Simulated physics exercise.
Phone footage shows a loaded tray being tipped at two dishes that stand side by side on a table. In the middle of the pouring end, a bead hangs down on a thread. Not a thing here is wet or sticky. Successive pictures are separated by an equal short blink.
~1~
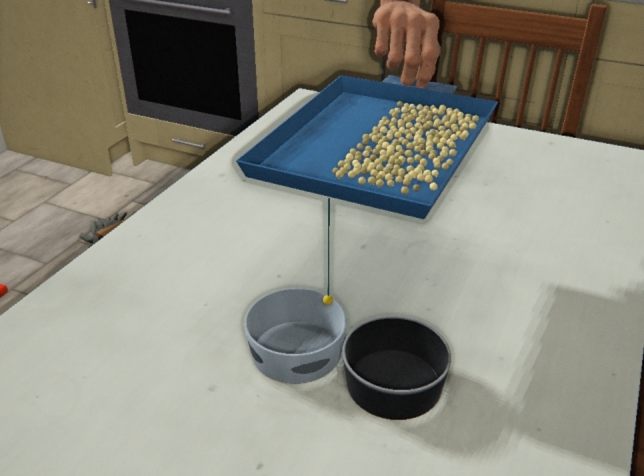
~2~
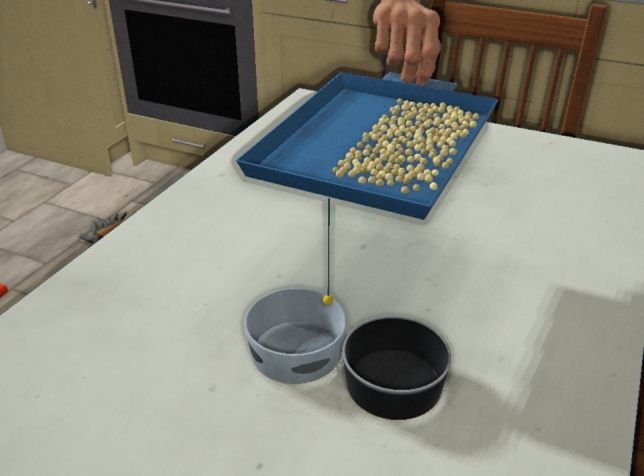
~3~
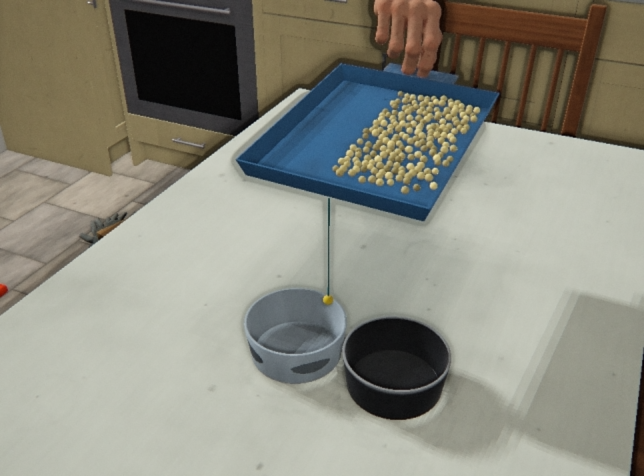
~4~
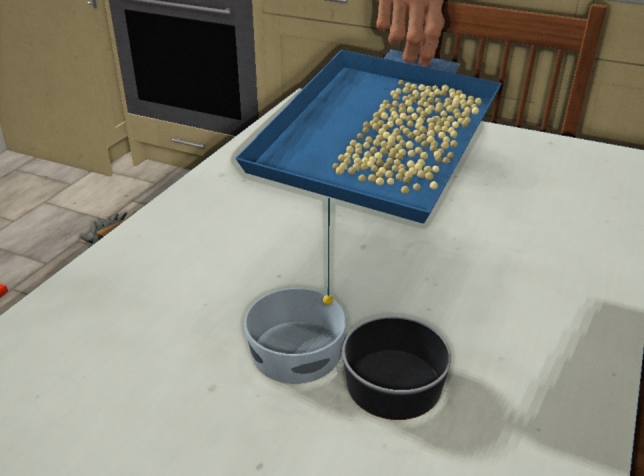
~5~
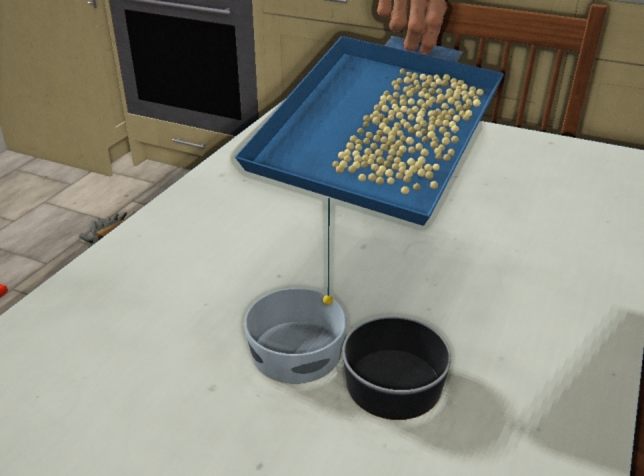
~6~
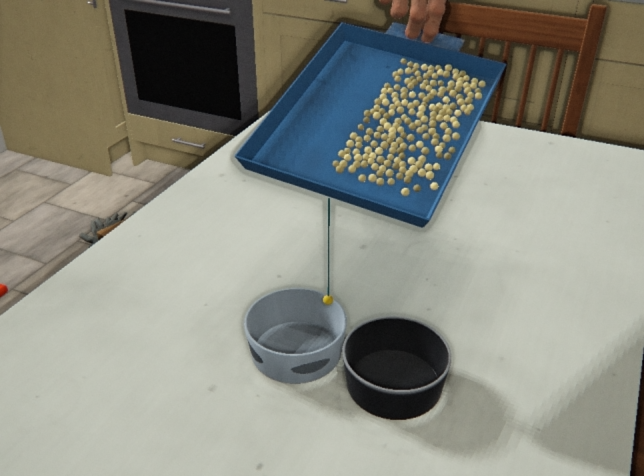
A hand steadily raises the back of a blue tray of pale beans above two dishes.
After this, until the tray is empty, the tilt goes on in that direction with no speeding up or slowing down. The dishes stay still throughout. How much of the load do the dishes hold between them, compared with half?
The catch is better than half, if you ask me.
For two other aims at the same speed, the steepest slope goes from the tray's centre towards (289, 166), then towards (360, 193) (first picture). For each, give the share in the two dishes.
Near 10 % and, after that, 90 %.
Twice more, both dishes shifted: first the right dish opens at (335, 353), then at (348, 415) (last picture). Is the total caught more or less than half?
Try 1: Not up to half; try 2: Not up to half.
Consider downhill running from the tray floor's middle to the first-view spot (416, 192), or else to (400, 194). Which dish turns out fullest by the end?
In the first case it's the one on the right, in the second the one on the right.
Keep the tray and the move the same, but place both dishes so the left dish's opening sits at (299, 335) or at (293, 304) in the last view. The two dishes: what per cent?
90 %, then 90 %.
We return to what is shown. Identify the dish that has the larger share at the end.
Noted: Right of the pair.
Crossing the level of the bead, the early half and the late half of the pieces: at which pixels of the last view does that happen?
Around (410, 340) first; around (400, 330) second.
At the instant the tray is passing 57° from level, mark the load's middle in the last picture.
Roughly at (403, 197).
Just after the last frame, tray tipped steeply; almost all on the tray; just a few in the air.
A moment on, tray tipped right over; roughly a third on the tray; roughly half in the right dish; just a few outside both; roughly a quarter in the air.
Further on, tray tipped past a quarter turn; almost all in the right dish; just a few outside both.
When it is over, tray tipped past a quarter turn; almost all in the right dish; not one in the left dish; just a few outside both.
